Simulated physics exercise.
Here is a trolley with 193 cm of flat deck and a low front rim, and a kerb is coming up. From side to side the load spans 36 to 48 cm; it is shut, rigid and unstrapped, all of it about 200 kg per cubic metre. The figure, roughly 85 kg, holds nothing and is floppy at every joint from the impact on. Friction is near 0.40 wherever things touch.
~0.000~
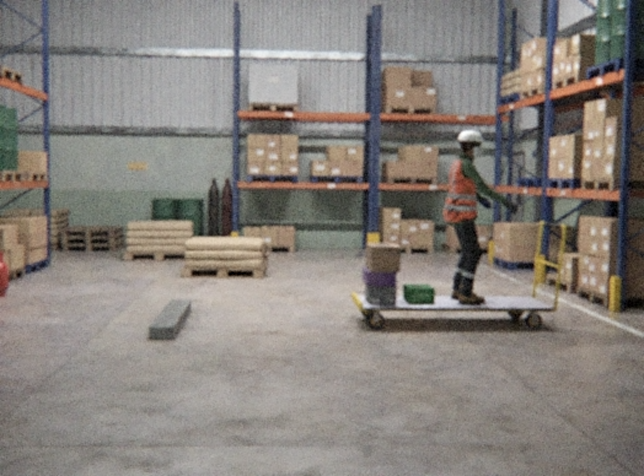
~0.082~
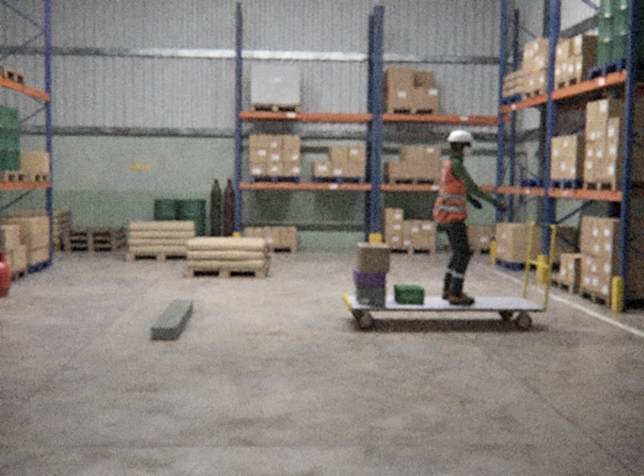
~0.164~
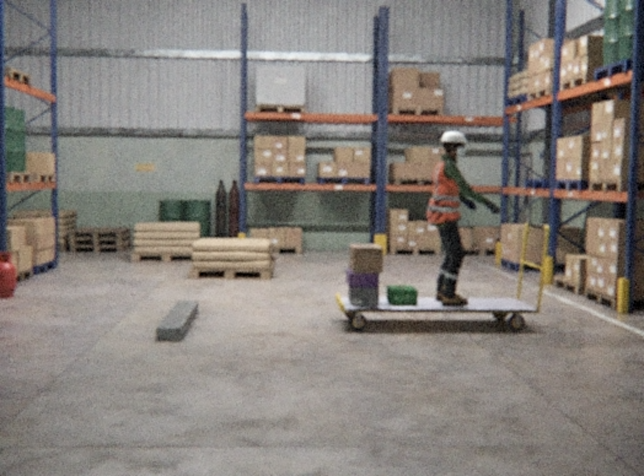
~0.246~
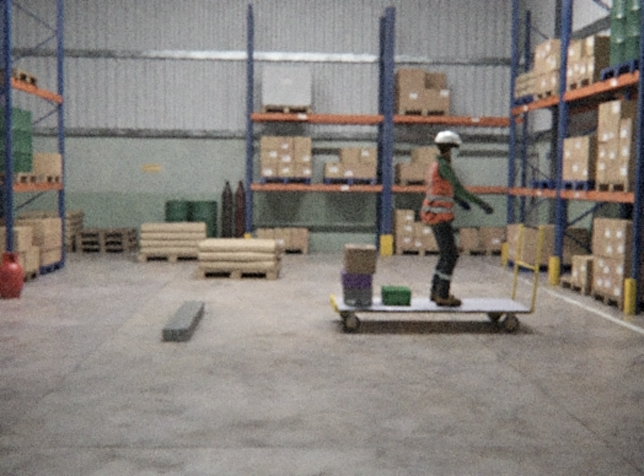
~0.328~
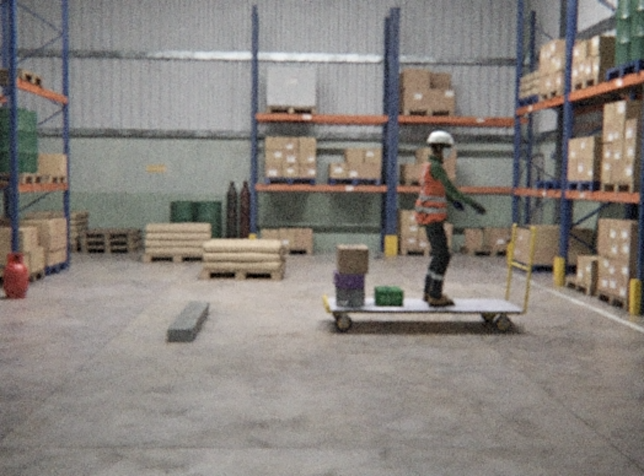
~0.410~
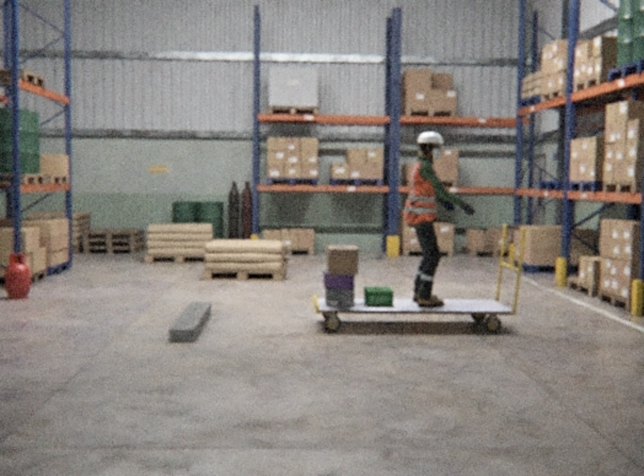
A flat trolley with a worker standing on it rolls across a warehouse's grey concrete floor, seen side-on from a distance. The worker wears a white helmet and orange vest, behind stacked brown, purple and grey boxes and a green one, with a grey kerb to the left and blue-and-orange racking behind. The trolley glides steadily left, the worker's arms stretched rightward, as the camera drifts slightly left.
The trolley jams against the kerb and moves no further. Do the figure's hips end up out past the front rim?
It finishes on the deck.
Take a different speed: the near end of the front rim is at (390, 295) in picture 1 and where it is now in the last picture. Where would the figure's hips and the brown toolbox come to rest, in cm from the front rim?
Hips: 50 cm past; brown: 150 cm past.
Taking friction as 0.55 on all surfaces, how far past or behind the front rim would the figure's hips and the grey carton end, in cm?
Both stay short of the rim, the hips by 20 cm and the grey one by 20 cm.
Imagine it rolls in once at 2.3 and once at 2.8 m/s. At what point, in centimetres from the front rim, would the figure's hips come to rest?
Both times it clears the rim - first by 40 cm, then by 60 cm.
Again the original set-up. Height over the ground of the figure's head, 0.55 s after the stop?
The head is some 80 cm up from the ground.
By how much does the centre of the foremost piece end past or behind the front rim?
Its centre ends some 40 cm past the rim.
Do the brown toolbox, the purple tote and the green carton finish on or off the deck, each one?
Brown off, purple off, green on.
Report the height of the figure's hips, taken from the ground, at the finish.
They end up some 55 cm off the ground.
The wheels strike at 1.21 s.
After 1.76 s the figure's hips are 34 cm behind the rim, near (228, 273) in the last picture's view.
After 2.21 s the figure's hips are 18 cm behind the rim, near (213, 273) in the last picture's view.
At rest, 2.7 s, past the rim, brown toolbox and purple tote; behind it, grey carton, green carton and the figure's hips.
